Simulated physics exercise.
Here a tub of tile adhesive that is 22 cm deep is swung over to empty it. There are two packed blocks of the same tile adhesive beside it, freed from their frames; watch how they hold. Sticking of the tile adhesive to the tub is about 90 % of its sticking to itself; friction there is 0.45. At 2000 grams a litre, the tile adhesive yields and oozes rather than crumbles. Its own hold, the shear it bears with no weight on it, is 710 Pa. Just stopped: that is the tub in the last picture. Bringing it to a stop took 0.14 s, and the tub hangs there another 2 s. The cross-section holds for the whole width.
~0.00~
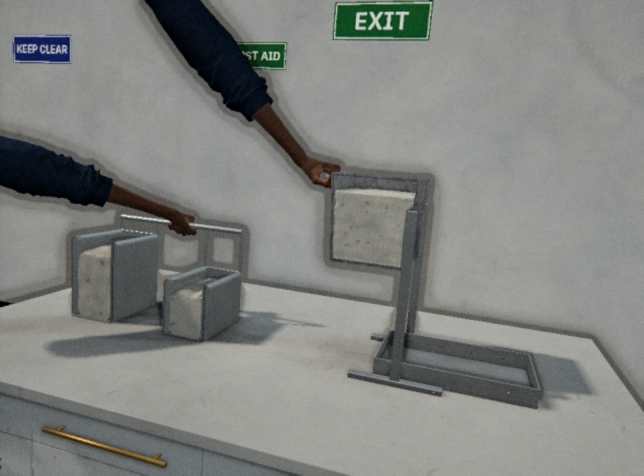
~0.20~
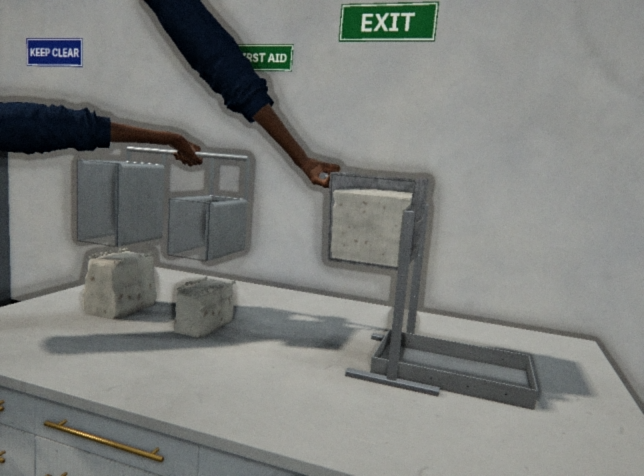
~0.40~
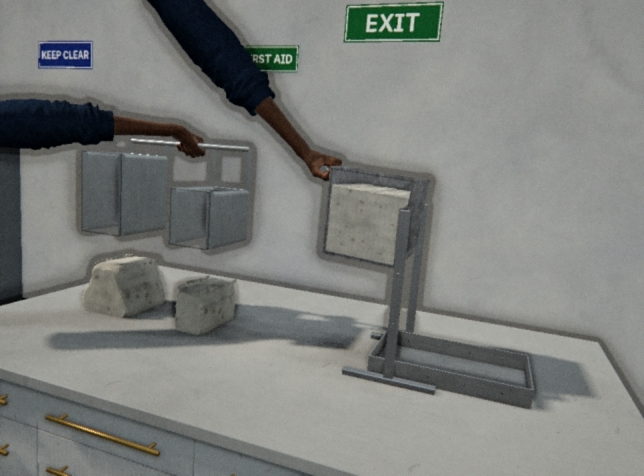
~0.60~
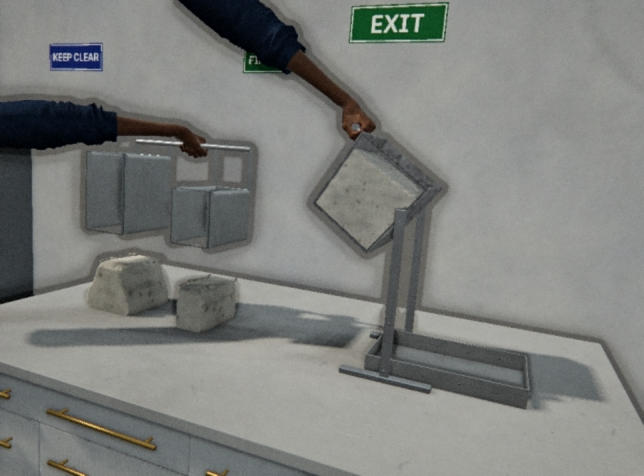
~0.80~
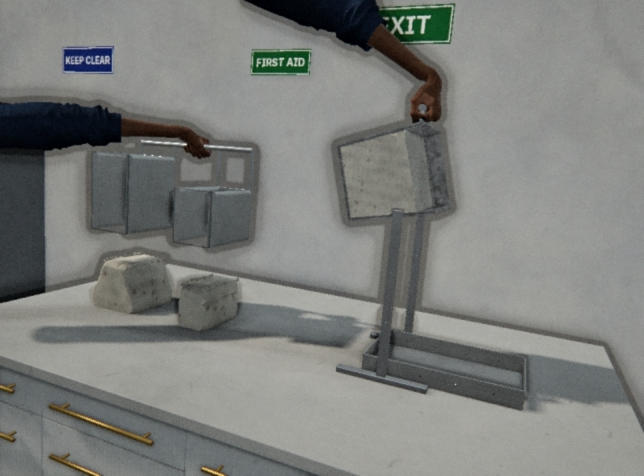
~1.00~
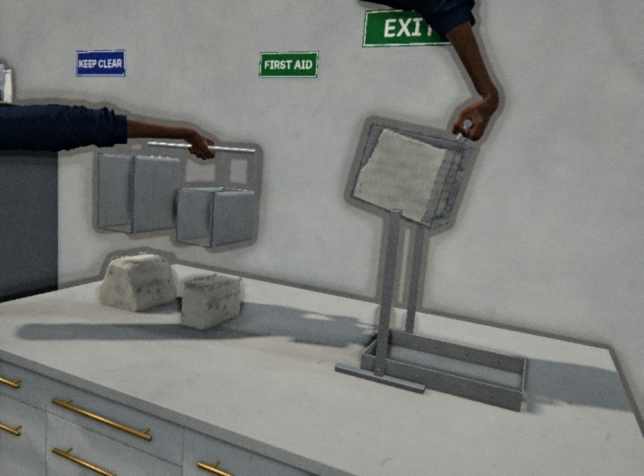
A grey tub packed with pale, speckled tile adhesive sits on an upright grey stand at the right of a white counter, seen from slightly above in a room with a pale wall and green and blue signs. At left, a dark-sleeved arm lifts grey casings off two pale blocks, and the taller one slumps. Another arm then swings the tub over clockwise, while the view drifts slightly.
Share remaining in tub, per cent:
Near 38 percent.
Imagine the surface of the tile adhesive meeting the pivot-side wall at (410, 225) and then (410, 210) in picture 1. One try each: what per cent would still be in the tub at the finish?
About 50 % and then about 45 %.
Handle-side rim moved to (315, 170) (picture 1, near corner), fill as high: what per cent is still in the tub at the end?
Near 35 per cent.
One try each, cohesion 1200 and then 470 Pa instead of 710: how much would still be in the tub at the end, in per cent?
Try one gives 100 per cent, try two gives 35 per cent.
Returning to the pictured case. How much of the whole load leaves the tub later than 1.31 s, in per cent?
Later share of the load: Approx. 18 %.
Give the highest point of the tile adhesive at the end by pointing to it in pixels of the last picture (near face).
Highest point: Approx. (397, 178).
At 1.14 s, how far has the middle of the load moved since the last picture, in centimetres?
Something like 5 cm, give or take.
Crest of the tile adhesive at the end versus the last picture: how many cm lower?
Some 11 cm.
After 1.14 s, the tub is at 102 degrees and holds 86 %.
After 1.31 s, the tub is at 102 degrees and holds 55 %.
After 1.48 s, the tub is at 102 degrees and holds 38 %.
After 1.65 s, the tub is at 102 degrees and holds 38 %.
After 3.00 s, at the end, the tub is at 102 degrees and holds 38 %.
